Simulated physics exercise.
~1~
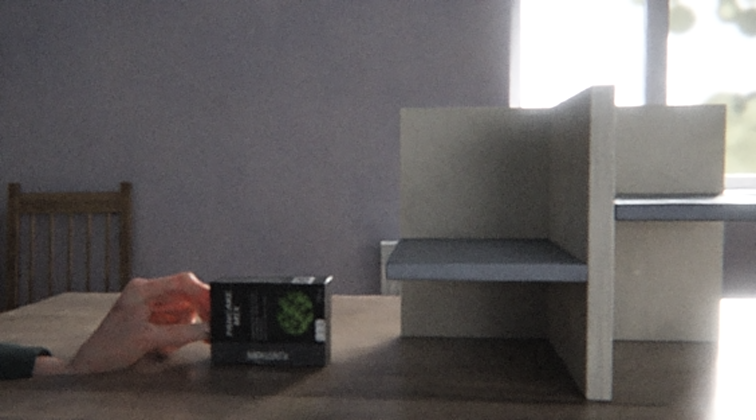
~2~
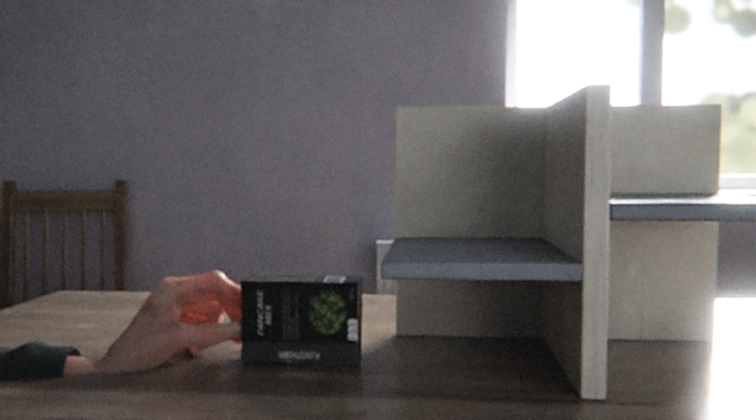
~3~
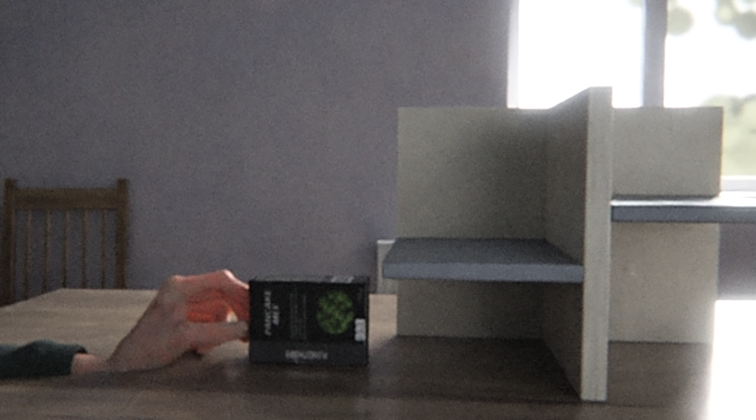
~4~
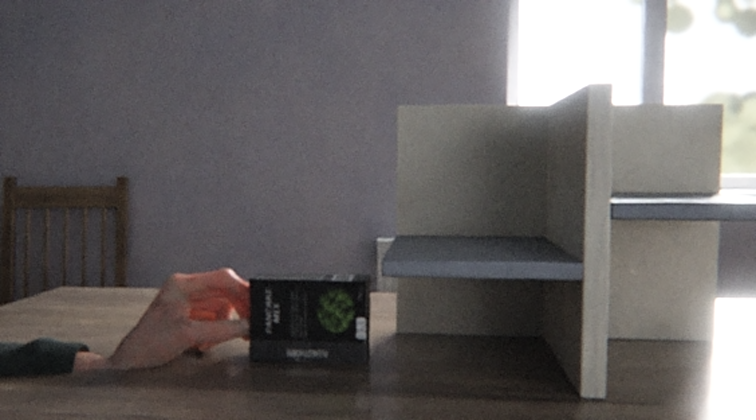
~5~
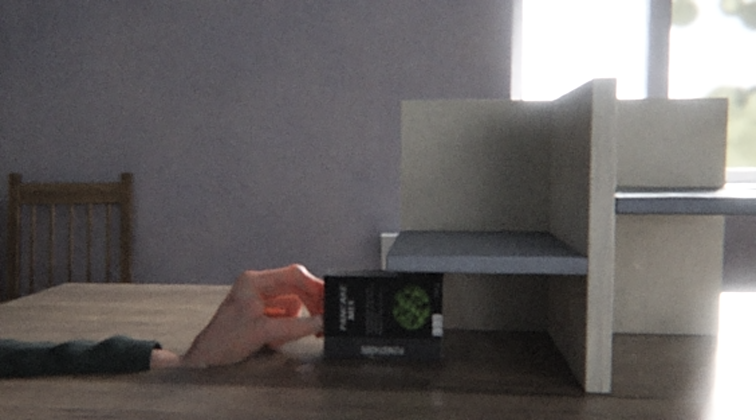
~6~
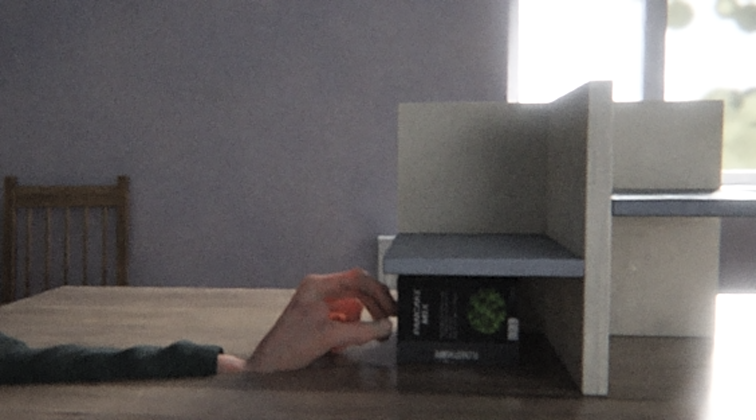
We see a hand holding a small black packet on a wooden table, left of a pale rack with grey shelves. The hand slides the packet right, pauses briefly, then pushes it on until it sits beneath the lower left shelf, fingers still at its side.
